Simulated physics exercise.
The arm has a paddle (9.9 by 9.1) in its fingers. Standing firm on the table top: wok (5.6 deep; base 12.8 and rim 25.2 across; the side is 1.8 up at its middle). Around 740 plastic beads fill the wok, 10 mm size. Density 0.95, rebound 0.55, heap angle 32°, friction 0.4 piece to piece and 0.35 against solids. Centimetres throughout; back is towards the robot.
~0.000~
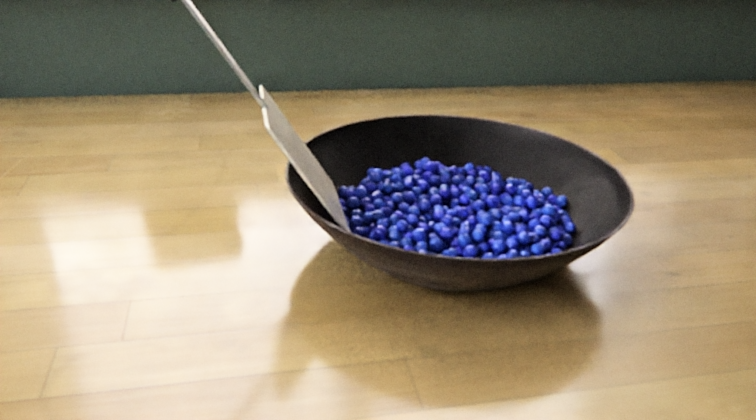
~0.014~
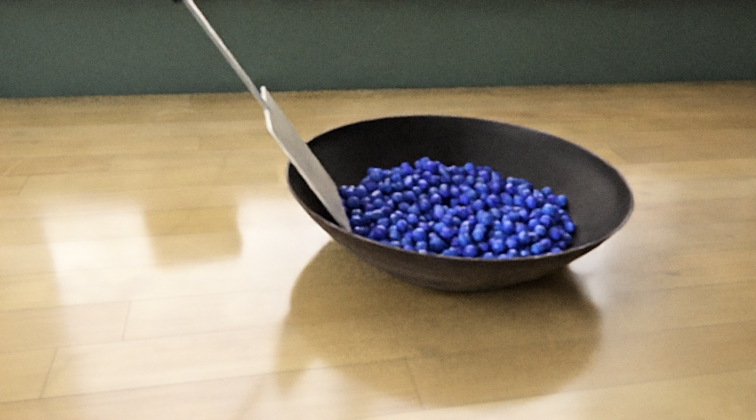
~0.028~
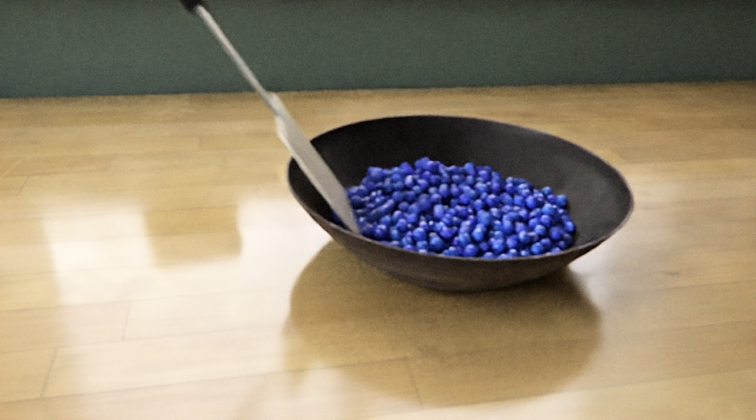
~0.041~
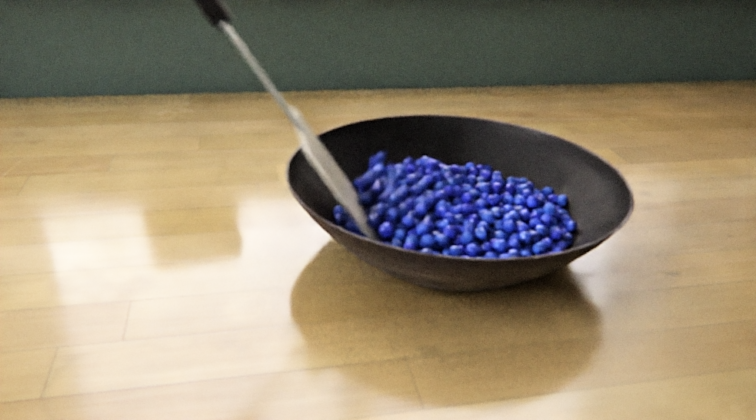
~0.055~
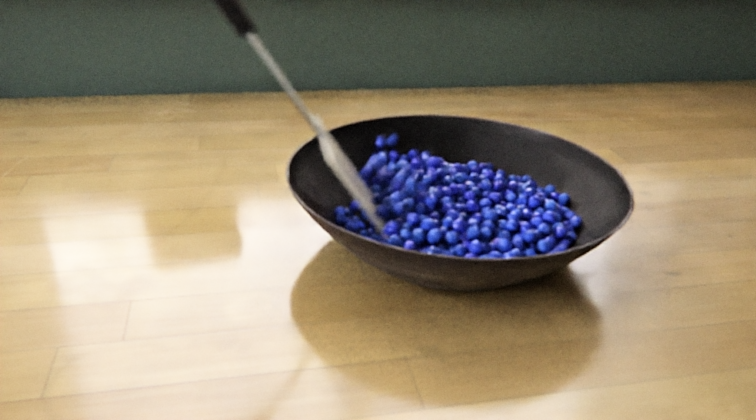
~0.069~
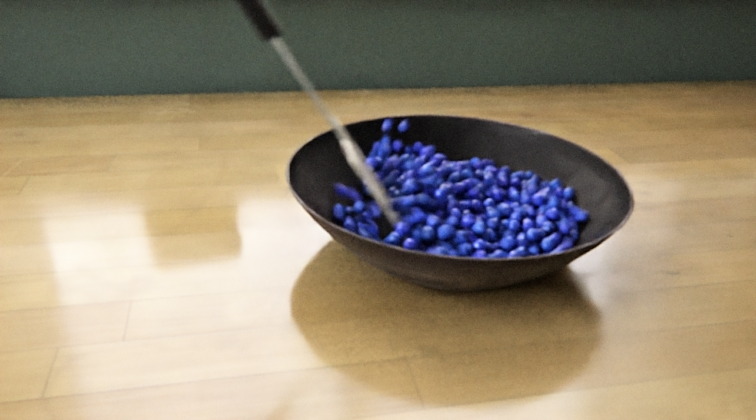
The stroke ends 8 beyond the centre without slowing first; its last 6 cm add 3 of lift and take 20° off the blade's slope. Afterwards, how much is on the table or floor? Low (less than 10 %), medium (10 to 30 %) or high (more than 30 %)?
On the table or floor the share is high, more than 30 %.
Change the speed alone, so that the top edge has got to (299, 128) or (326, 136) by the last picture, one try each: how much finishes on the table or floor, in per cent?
About 10 and 35 per cent.
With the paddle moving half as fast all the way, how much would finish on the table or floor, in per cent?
It would be near 15 per cent.
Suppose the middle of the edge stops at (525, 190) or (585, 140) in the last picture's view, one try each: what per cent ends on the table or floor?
Some 20 and 50 per cent.
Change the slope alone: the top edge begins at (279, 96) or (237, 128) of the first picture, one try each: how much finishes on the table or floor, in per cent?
About 40 and 35 per cent.
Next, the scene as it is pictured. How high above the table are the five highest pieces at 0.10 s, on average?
About 8 cm.
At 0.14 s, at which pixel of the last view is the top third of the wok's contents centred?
Near (511, 179).
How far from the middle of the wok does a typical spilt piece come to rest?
Some 34 cm.
By 0.10 s, sloping 57°, highest piece 9 above the table; 737 in the wok, 2 on the blade or in flight.
By 0.14 s, sloping 50°, highest piece 12 above the table; 734 in the wok, 5 on the blade or in flight.
By 0.35 s, sloping 37°, highest piece 14 above the table; 437 in the wok, 99 on the table or floor, 203 on the blade or in flight.
By 1.40 s, sloping 37°, highest piece 5 above the table; 437 in the wok, 302 on the table or floor.
Final count, 437 in the wok, 302 on the table or floor. That is 41 % on the table or floor.
